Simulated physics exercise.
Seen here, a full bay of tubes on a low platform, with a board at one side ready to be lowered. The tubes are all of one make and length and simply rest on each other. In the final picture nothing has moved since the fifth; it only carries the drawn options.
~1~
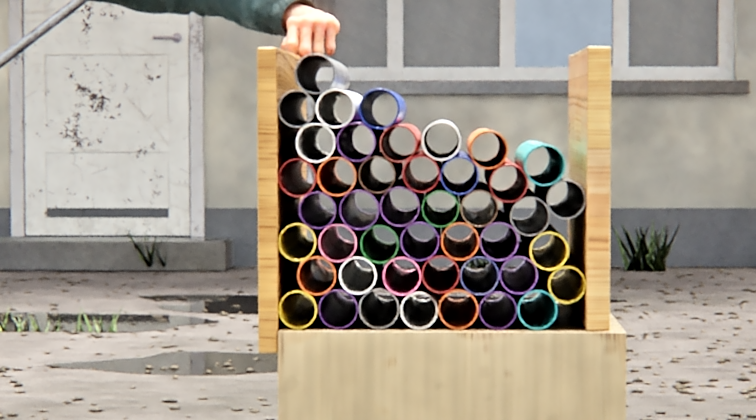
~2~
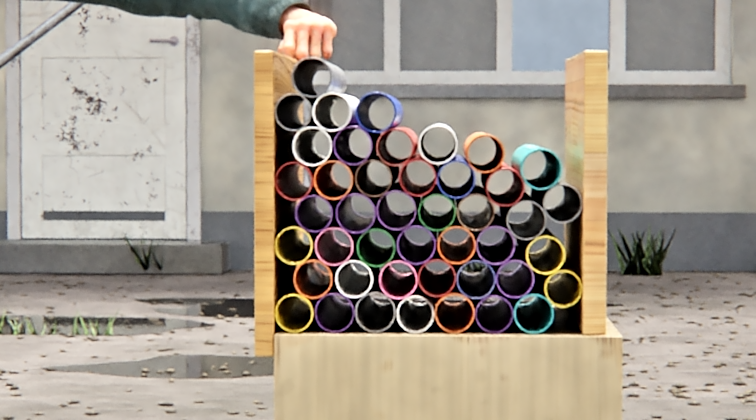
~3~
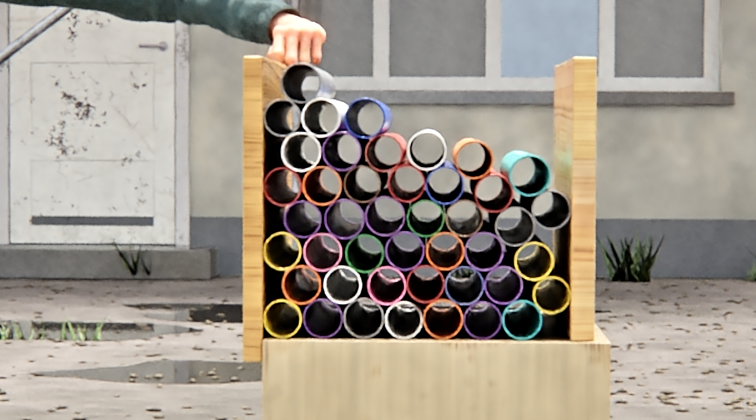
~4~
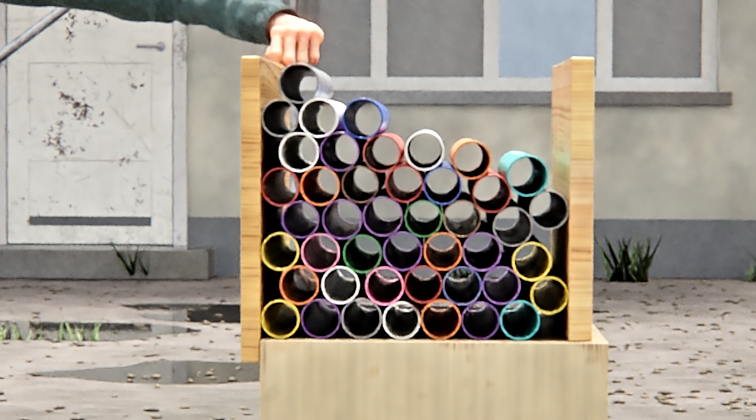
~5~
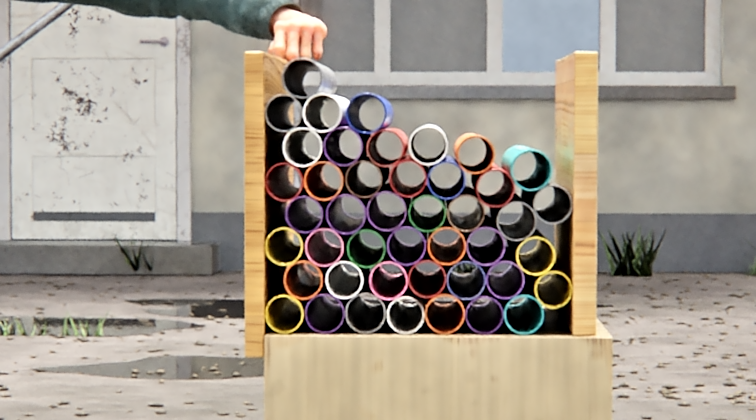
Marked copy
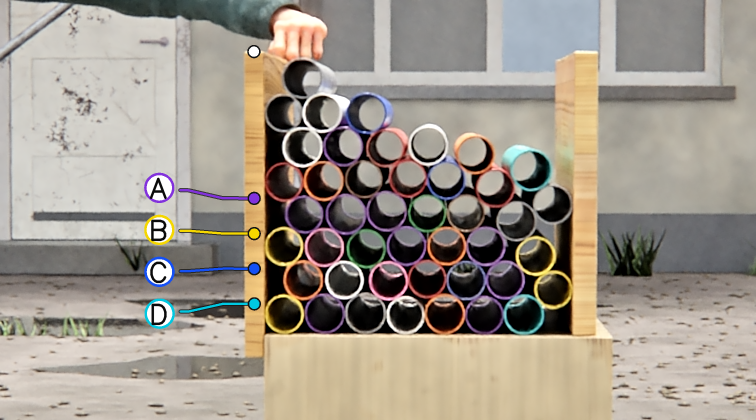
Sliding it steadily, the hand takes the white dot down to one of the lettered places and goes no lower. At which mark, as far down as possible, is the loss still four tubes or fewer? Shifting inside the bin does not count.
The answer is mark A.
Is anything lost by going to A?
Yes.
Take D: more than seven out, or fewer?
More than seven.
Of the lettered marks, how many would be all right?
One of them.
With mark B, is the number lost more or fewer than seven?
At B, fewer than seven.
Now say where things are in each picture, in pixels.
The first frame shows side board (285, 193); a yellow tube (298, 310); a purple tube (498, 310).
The second frame shows a purple tube (494, 314); a pink tube (399, 279).
The third frame shows a purple tube (303, 220); an orange tube (445, 251).
The fourth frame shows a yellow tube (532, 262); a blue tube (443, 186).
The fifth frame shows a grey tube (553, 205); a turquoise tube (532, 170); side board (271, 197).
On the marked copy, A at (254, 198); B at (254, 233); C at (254, 269); D at (254, 304); the white dot at (254, 52).
Following A. Soon after the start, top of the board (264, 119).
Later, top of the board (264, 196).
In the end, top of the board (264, 198), two out over the board.
As for the rest, B five out over the board; C five out over the board; D more than four out over the board.
